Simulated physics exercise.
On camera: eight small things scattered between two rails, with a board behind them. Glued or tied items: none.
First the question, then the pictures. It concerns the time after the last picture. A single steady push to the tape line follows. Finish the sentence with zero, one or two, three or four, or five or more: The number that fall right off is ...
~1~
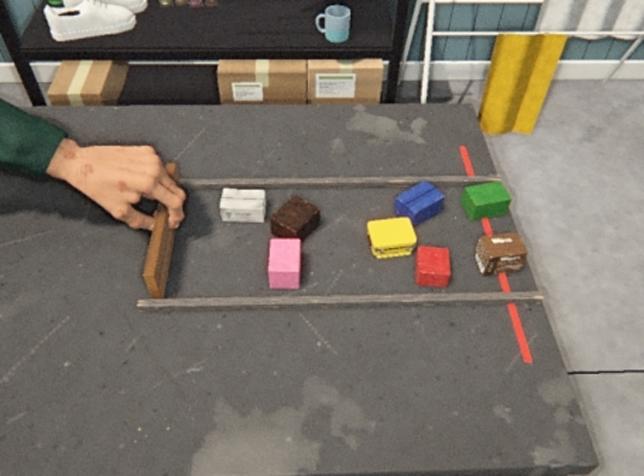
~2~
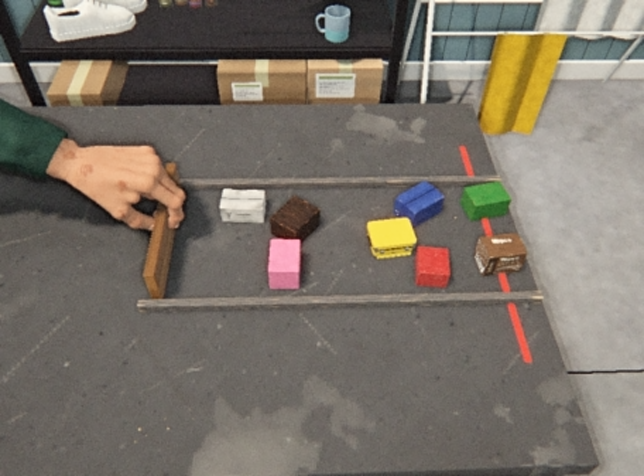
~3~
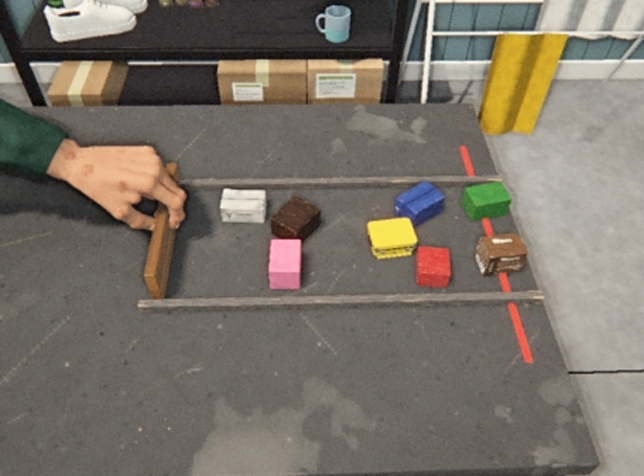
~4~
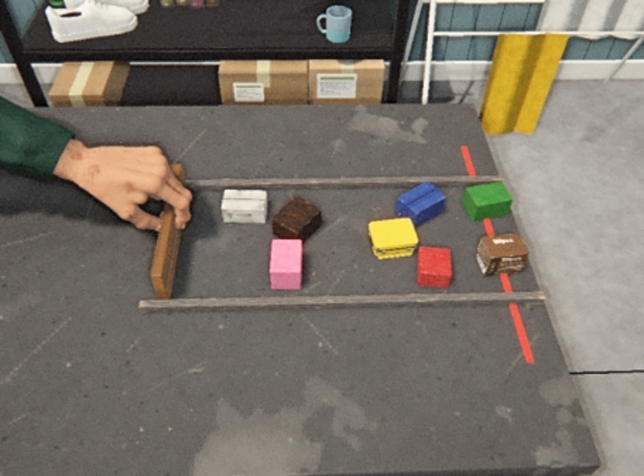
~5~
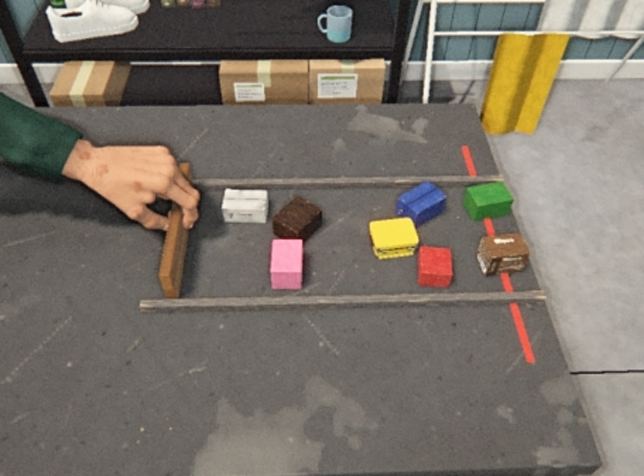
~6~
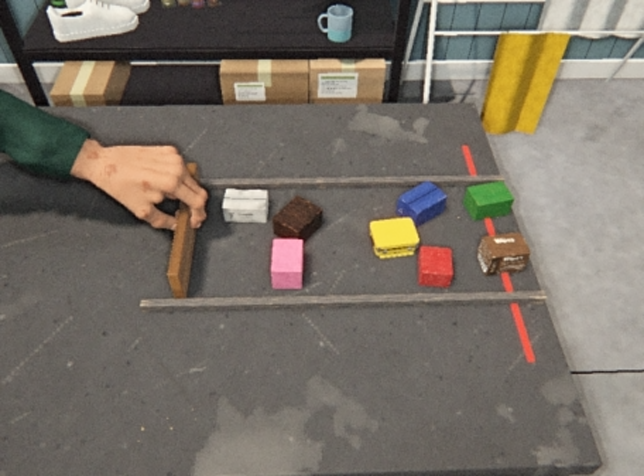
The number that fall right off is five or more.
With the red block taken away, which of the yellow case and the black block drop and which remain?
The yellow case ends up below while the black block stays up top.
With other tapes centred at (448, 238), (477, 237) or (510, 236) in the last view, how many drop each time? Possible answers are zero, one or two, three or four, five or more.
Tape one gives just one or two, tape two gives three to four, and tape three gives at least five.
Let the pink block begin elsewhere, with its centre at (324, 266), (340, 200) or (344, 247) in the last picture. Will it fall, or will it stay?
Taking the spots in order, it holds firm, plunges, and holds firm.
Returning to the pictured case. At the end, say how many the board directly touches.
The count comes out at 3.
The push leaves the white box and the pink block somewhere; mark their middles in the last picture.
Close to (502, 188); the other close to (520, 259).
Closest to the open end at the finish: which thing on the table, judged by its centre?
Closest in the end is the white box.
Soon after, none off yet; green block at rest near (488, 201); brown box at rest near (503, 254); red block at rest near (435, 267).
Then, none off yet; green block tipped well over near (532, 214); brown box moved about its own width near (537, 263); red block moved well along near (503, 273).
At rest, the number that fall off is five or more; fallen, yellow case, blue box, red block, brown box and green block.
